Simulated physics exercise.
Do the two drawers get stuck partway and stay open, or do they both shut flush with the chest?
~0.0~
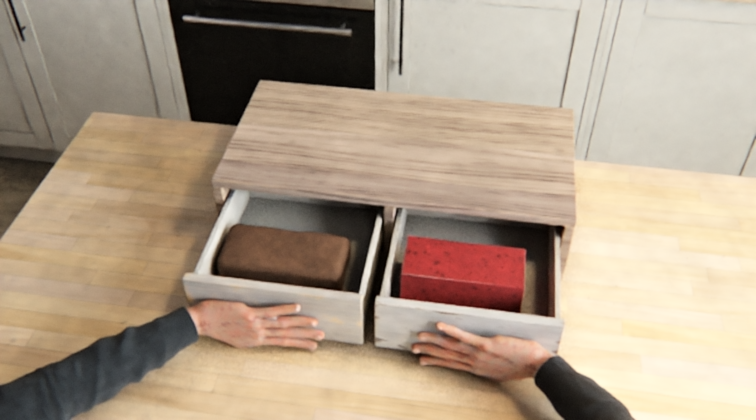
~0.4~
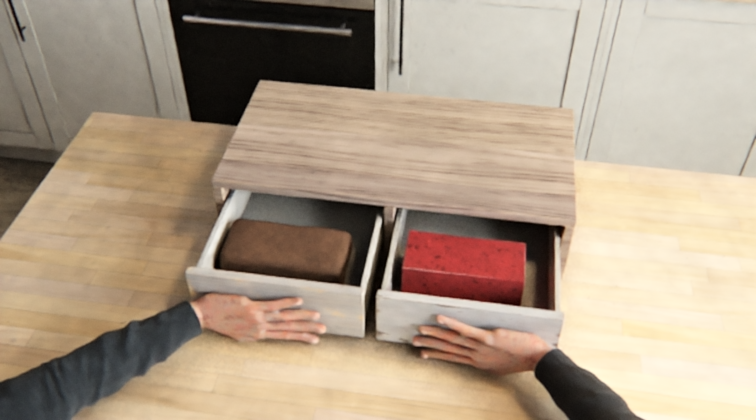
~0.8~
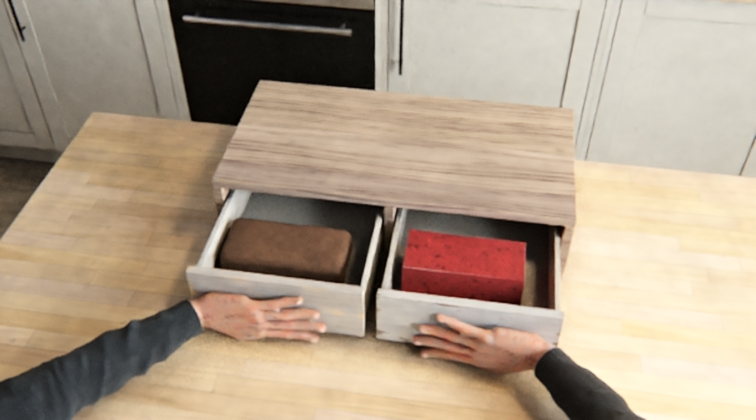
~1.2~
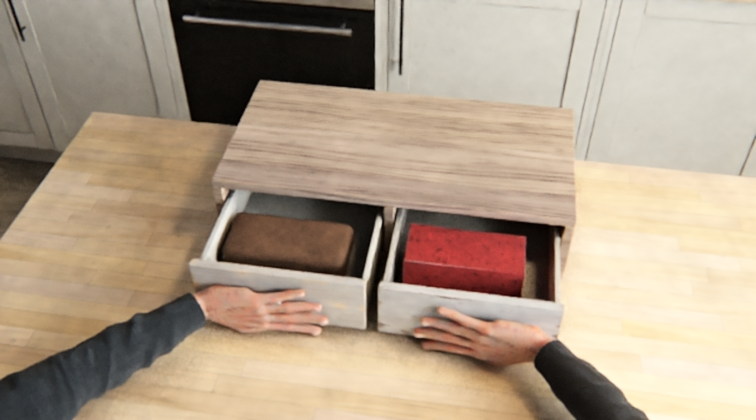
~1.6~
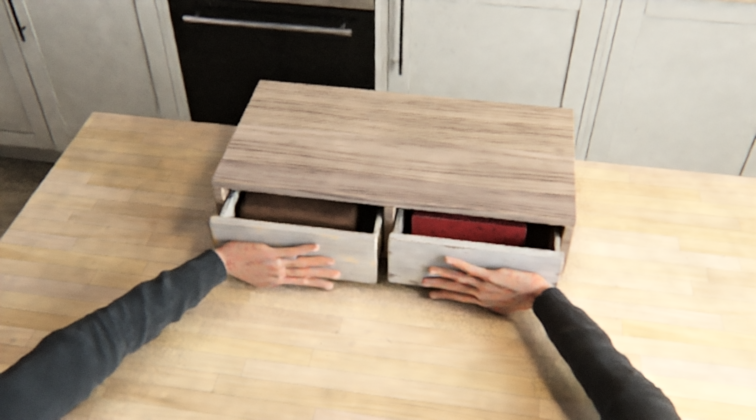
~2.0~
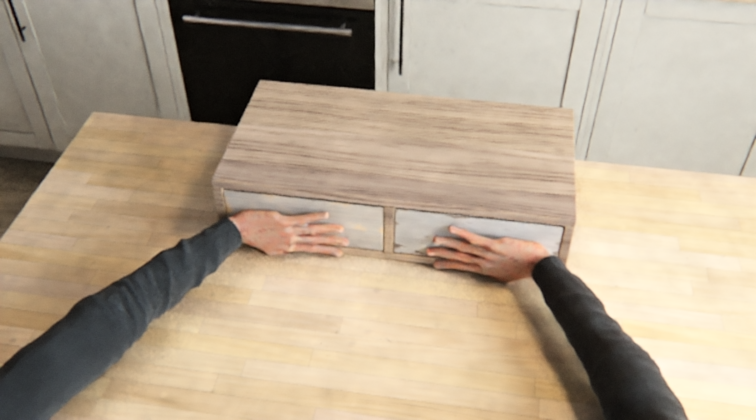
Both drawers shut flush, with the brown loaf and the red brick passing under the top of the chest as the hands push.
